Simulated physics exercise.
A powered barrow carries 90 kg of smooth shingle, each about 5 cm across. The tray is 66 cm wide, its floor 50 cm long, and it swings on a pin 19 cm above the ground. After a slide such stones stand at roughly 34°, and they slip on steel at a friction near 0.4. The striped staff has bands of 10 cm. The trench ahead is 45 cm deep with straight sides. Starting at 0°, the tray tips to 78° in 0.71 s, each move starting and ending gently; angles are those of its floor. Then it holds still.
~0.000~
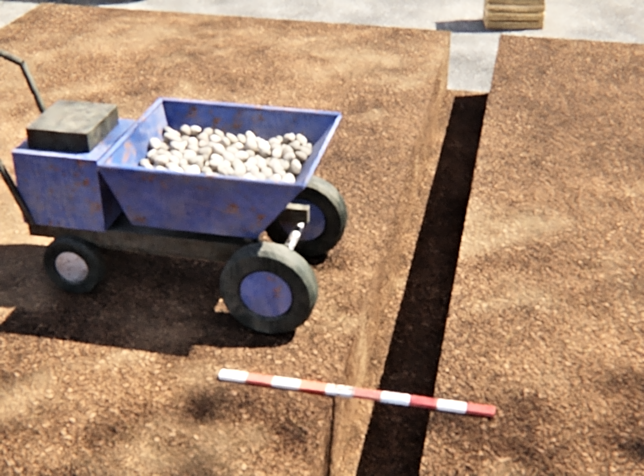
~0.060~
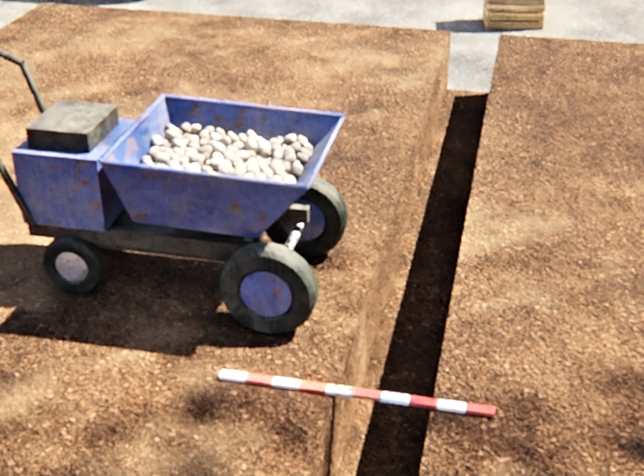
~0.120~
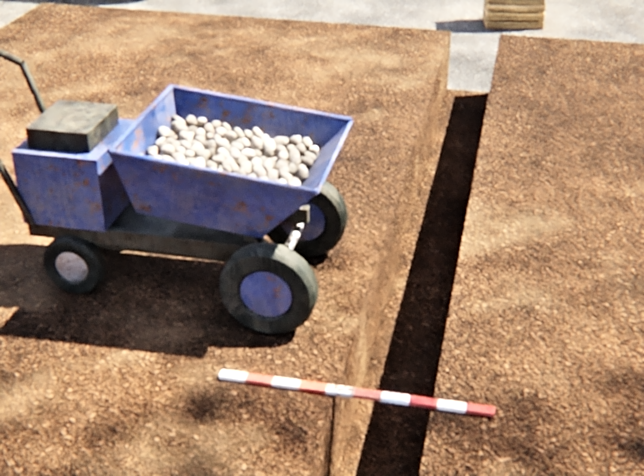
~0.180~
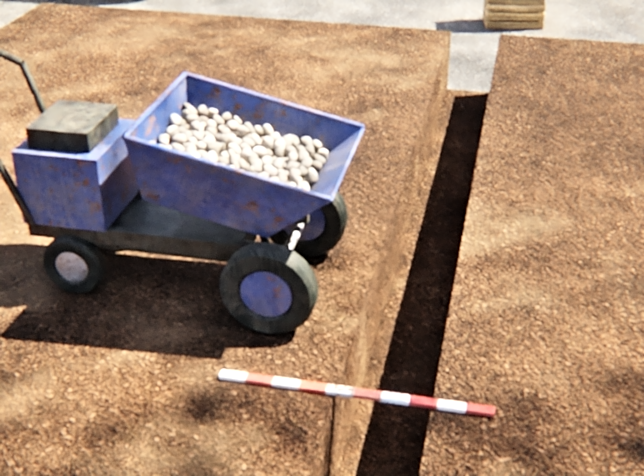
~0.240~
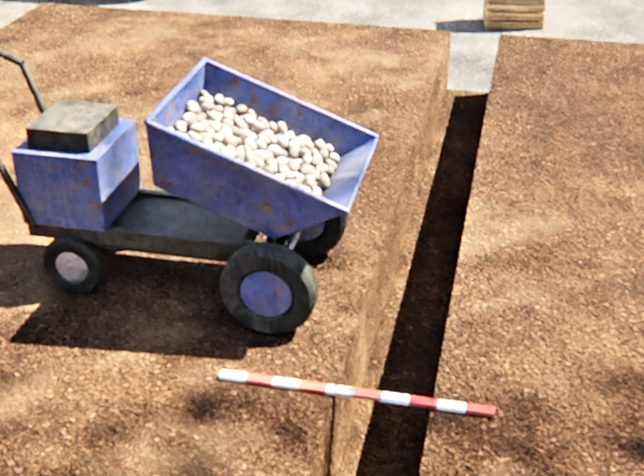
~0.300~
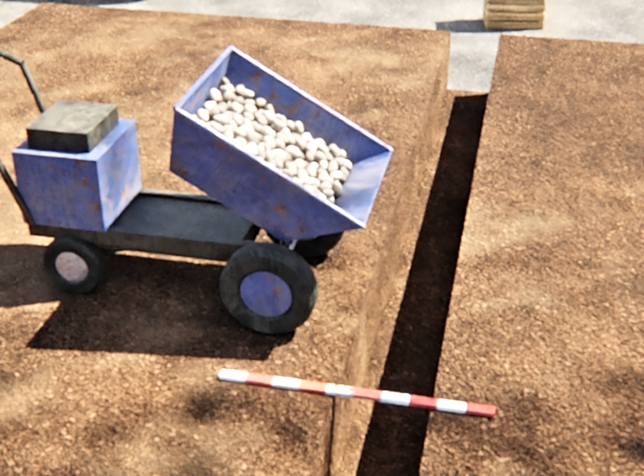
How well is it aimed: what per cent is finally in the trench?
Roughly 40 per cent ends in the trench.
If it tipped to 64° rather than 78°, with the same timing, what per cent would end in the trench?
In that case some 45 per cent.
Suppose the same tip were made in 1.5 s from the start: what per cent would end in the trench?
It would be near 55 per cent.
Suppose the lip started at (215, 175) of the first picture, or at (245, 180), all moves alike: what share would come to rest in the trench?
Near 85 per cent from the first place, 95 from the second.
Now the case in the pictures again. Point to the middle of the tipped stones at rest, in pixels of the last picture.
Their middle is at about (481, 308).
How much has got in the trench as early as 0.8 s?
About 20 per cent by then.
After 0.5 s the floor is at 66°; 100 % in the tray; the foremost stones are at (389, 251).
After 0.8 s the floor is at 78°; 57 % in the tray, 18 % in the trench, 25 % past the trench; the foremost stones are at (501, 330).
After 1.2 s the floor is at 78°; 4 % in the tray, 36 % in the trench, 60 % past the trench; the foremost stones are past the picture's edge.
After 3.1 s the floor is at 78°; 0 % in the tray, 40 % in the trench, 60 % past the trench; the foremost stones are past the picture's edge.
